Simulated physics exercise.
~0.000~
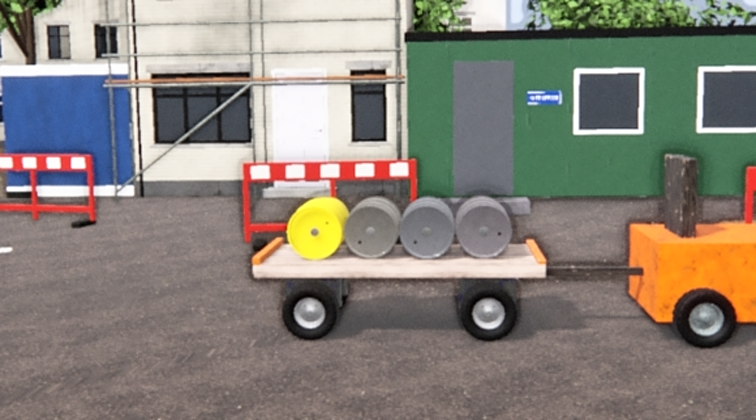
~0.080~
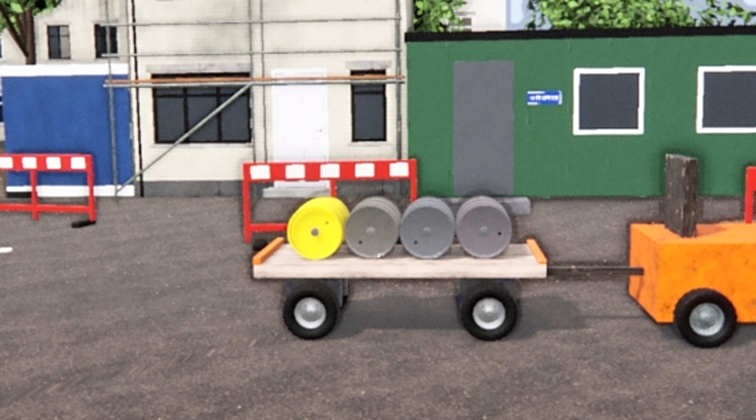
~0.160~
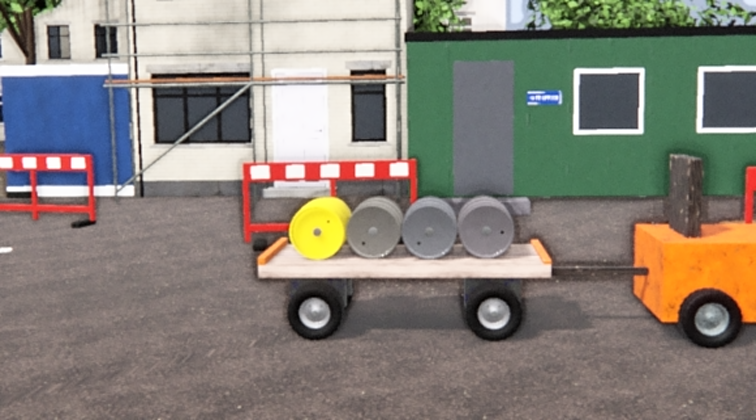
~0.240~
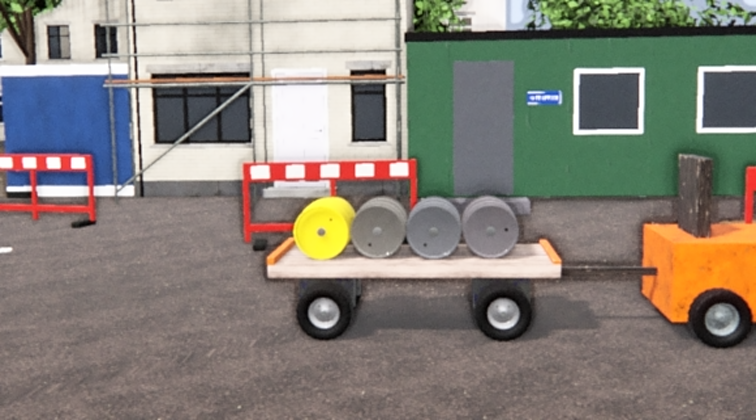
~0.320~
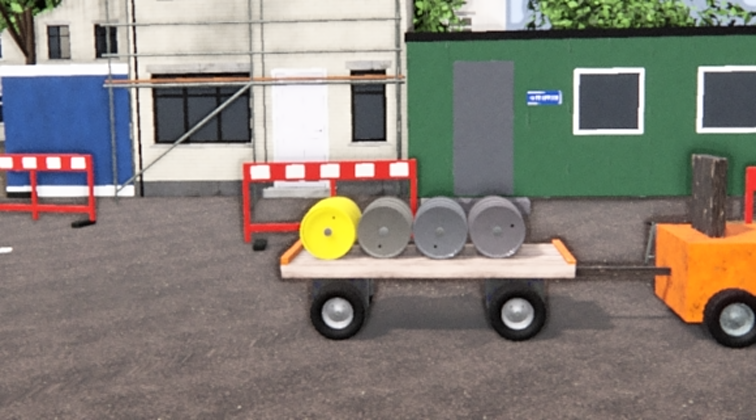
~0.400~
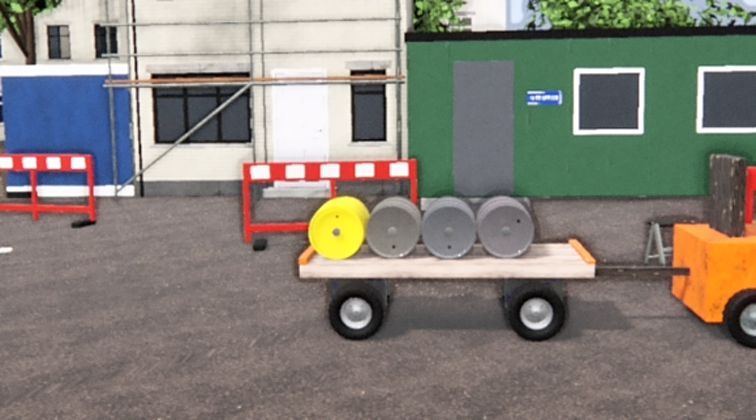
A flat cart carrying one yellow drum and three grey ones in a row sits still behind an orange vehicle, then starts rolling slowly to the right. It gathers speed past the red and white barrier, while the drums shift right less than the cart, ending nearer its left bar.
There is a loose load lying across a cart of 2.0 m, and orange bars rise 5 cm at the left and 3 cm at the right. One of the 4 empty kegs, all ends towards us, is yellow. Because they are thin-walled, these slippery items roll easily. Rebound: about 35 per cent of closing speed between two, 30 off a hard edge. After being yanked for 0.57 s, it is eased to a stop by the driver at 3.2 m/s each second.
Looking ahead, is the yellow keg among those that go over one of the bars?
It is going to part from the cart.
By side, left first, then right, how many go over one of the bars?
Count by side - left 1, right 1.
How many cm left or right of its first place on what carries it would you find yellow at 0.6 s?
Shift of yellow: 35, leftward.
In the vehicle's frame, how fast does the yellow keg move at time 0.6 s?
Around 1.0 m/s.
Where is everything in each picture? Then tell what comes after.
In the first frame, yellow at (314, 233); right bar at (542, 263); cart at rest; 4 of the 4 make up the bottom layer on the deck.
In the second frame, yellow at (314, 233); right bar at (543, 263); cart moving right at 0.2 m/s.
In the third frame, yellow at (316, 233); right bar at (547, 263); cart moving right at 0.6 m/s.
In the fourth frame, yellow at (320, 233); right bar at (557, 263); cart moving right at 1.0 m/s.
In the fifth frame, yellow at (327, 233); right bar at (572, 263); cart moving right at 1.5 m/s.
In the sixth frame, yellow at (335, 233); right bar at (591, 263); cart moving right at 1.9 m/s.
After 0.6 s, yellow is on the deck, 5 cm from the left bar, rolling left along the cart; 0 over a bar so far.
After 0.7 s, yellow is over the left bar and falling; 1 over a bar so far.
After 0.9 s, yellow is over the left bar and falling; 1 over a bar so far.
At rest (6.7 s), yellow is over the left bar and down; 2 over a bar so far.
